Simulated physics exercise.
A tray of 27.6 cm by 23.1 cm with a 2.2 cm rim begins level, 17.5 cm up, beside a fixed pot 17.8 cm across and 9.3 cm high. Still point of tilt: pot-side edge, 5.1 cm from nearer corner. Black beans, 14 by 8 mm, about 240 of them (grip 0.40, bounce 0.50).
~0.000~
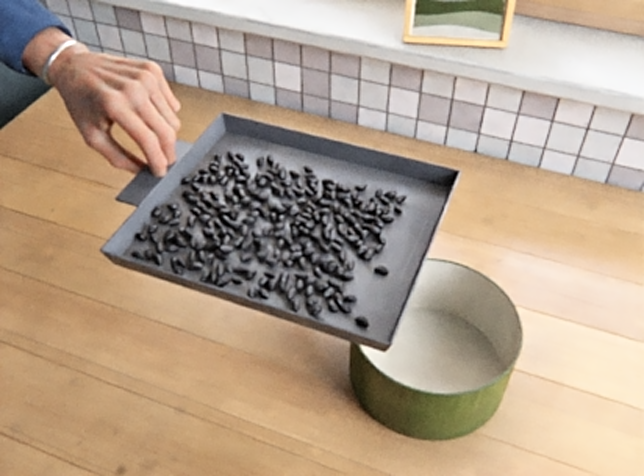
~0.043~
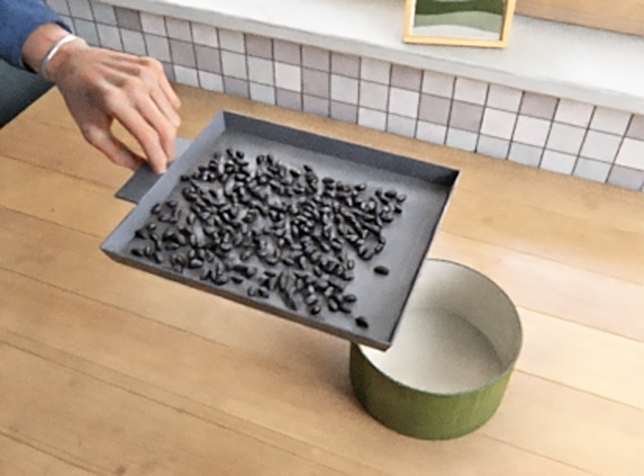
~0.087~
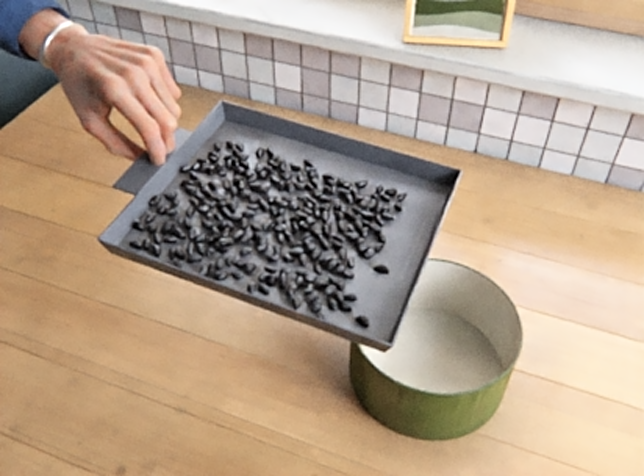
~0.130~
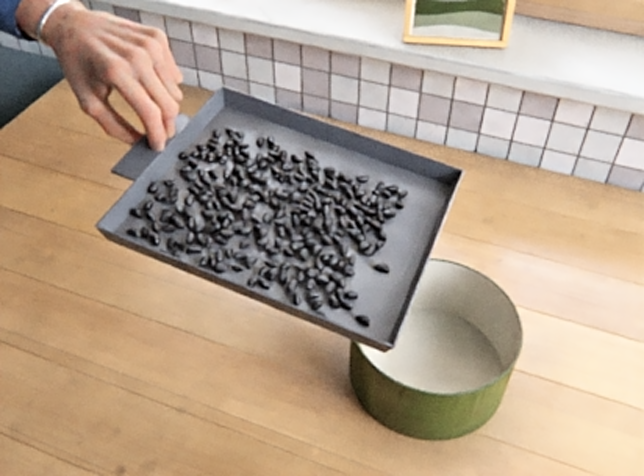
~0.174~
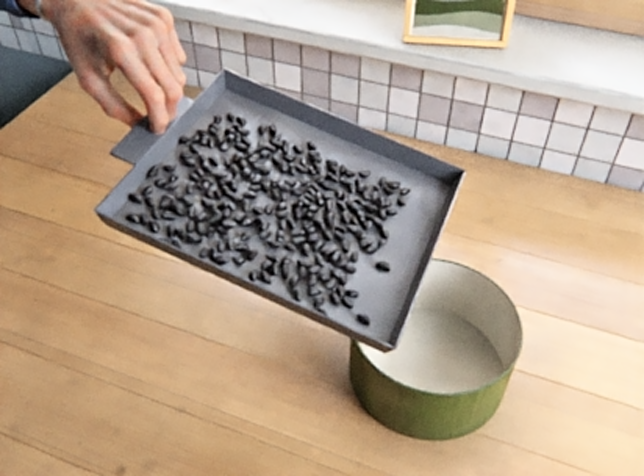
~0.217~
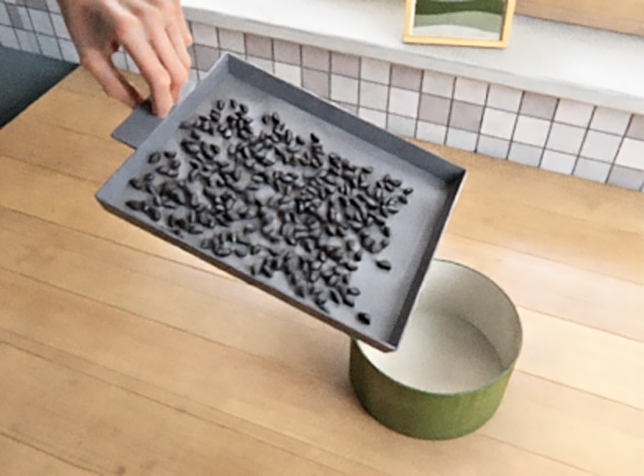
A hand lifts the handle end of a dark tray of black beans, tilting it rightward.
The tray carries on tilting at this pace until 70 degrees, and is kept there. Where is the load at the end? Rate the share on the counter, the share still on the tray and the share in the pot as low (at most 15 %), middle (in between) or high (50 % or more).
Counter - middle; tray - middle; pot - middle.
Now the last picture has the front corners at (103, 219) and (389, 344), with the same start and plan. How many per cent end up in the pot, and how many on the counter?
Pot 5 % / counter 65 %.
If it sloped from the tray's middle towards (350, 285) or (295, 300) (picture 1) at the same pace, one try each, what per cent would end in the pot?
About 5 and 0 per cent.
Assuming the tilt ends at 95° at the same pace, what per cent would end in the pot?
About 60 in a hundred would end up in the pot.
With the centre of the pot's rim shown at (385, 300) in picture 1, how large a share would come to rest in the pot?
Share in pot at that spot: Some 5 in a hundred.
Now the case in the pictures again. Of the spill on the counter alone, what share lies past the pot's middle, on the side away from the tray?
Some 90 per cent.
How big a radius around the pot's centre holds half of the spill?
Close to 22 cm, give or take.
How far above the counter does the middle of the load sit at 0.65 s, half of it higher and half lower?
Roughly 20 cm above the counter.
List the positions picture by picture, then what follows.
The first picture shows tray tilt 0 degrees, front corners at (109, 248) and (387, 337); middle of the pieces at (279, 228); pot at (436, 320).
The second picture shows tray tilt 1 degrees, front corners at (109, 245) and (387, 337); middle of the pieces at (279, 226).
The third picture shows tray tilt 3 degrees, front corners at (107, 237) and (388, 337), lowest corner right front; middle of the pieces at (280, 222).
The fourth picture shows tray tilt 7 degrees, front corners at (105, 224) and (390, 338), lowest corner right front; middle of the pieces at (280, 215).
The fifth picture shows tray tilt 12 degrees, front corners at (104, 209) and (391, 340), lowest corner right front; middle of the pieces at (282, 207).
The sixth picture shows tray tilt 16 degrees, front corners at (105, 194) and (393, 341), lowest corner right front; middle of the pieces at (285, 200); pot at (436, 320). Its pace works out near 105 degrees a second.
After 0.48 s, tilt 44 degrees; the tray holds 100 %, the pot 0 %.
Then, at 0.65 s, tilt 61 degrees; the tray holds 100 %, the pot 0 %.
After 0.94 s, tilt 70 degrees; the tray holds 35 %, the pot 30 %.
In the end, at 2.2 s, counter 30 %, tray 35 %, pot 35 %.
